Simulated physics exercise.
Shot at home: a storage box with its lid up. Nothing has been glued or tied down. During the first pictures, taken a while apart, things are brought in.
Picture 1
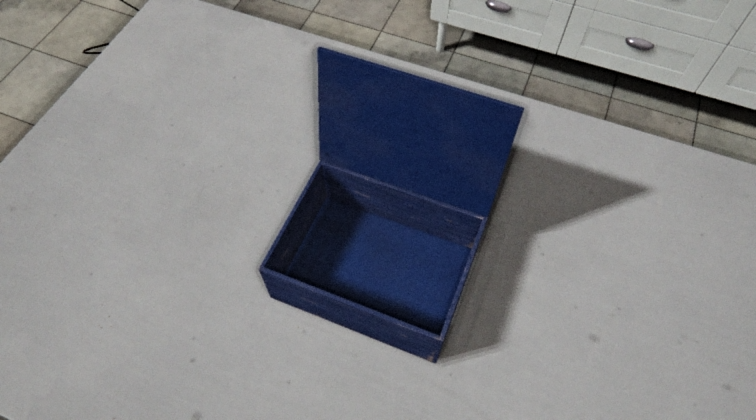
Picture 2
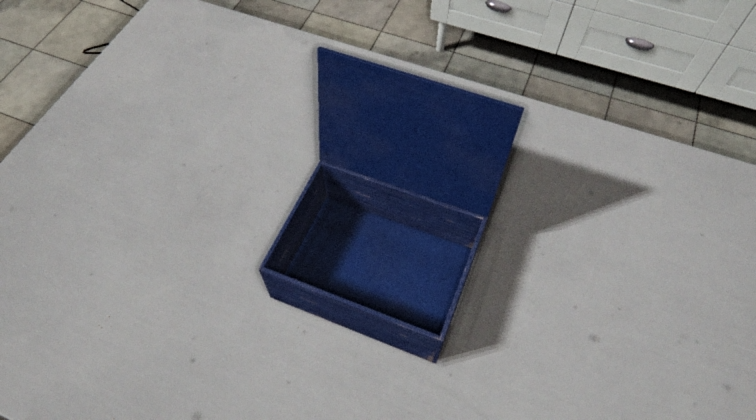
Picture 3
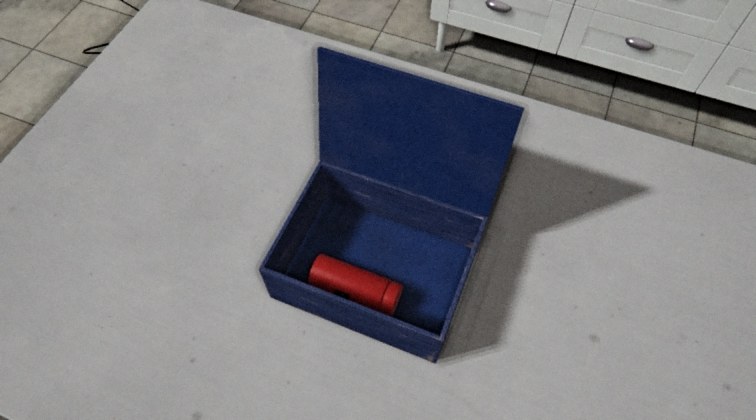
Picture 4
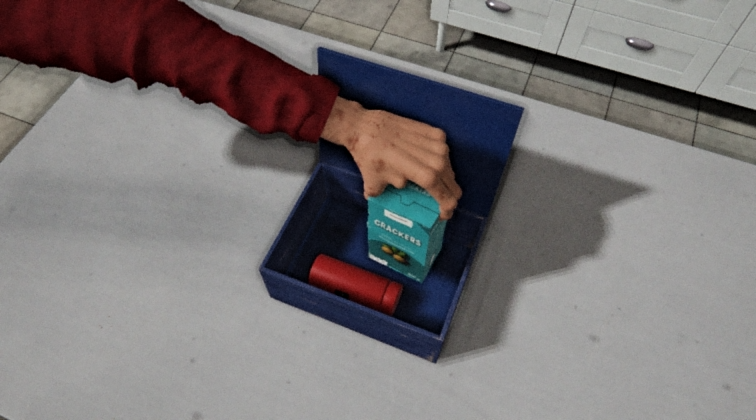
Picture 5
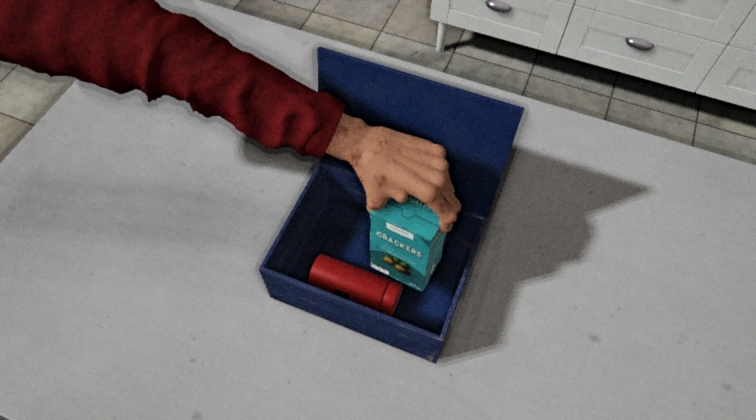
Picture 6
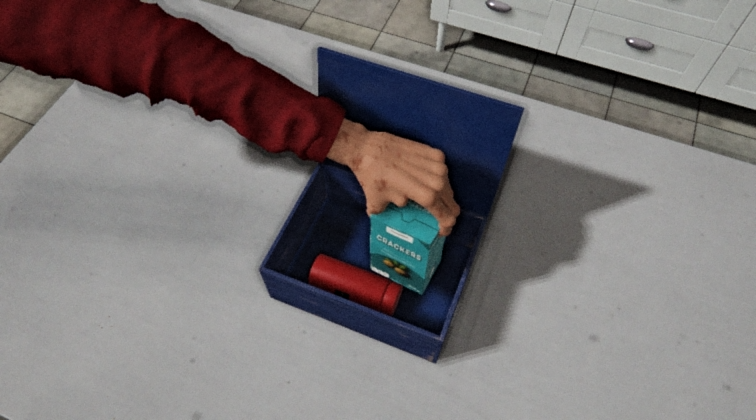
A hand in a red sleeve reaches in from the left over an open blue box on a pale grey tabletop, seen from above at an angle in a home. A red cylindrical container appears lying along the box's near side, with white drawers behind. The hand then lowers a turquoise crackers carton beside it and keeps hold, while the camera stays still.
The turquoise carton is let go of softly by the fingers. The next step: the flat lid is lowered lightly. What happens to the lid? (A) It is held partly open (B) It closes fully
Answer: A.
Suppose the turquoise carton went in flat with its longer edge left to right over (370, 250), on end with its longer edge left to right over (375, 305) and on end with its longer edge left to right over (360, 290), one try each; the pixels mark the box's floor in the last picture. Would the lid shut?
Well, first time it goes down fine, second time it won't go down, and third time it won't go down.
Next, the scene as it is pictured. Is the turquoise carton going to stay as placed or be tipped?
Once everything settles, it keeps its original angle.
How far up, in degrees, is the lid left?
I'd say roughly 40 degrees above the rim.
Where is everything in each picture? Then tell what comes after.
In the first frame, the last thing is not in view yet.
In the second frame, the last thing is not in view yet.
In the third frame, the last thing is not in view yet; red shaker (356, 285).
In the fourth frame, on its way; turquoise carton (407, 227); red shaker (356, 285).
In the fifth frame, on its way; turquoise carton (408, 238); red shaker (356, 285).
In the sixth frame, put in, still held; turquoise carton (408, 241); red shaker (356, 285).
Then, 0.60 s after the last picture, turquoise carton tipped 34° from how it was near (392, 233); red shaker rolled a little.
Then, 1.70 s after the last picture, lid 67° above the rim; turquoise carton tipped 23° from how it was near (389, 239); red shaker rolled a little.
Then, 2.10 s after the last picture, lid 37° above the rim; turquoise carton slid about its own width near (380, 259); red shaker rolled a little.
At rest, lid 38° above the rim; moved from the start, turquoise carton; red shaker in place. Seen from the same camera at the end, turquoise carton near (381, 257).
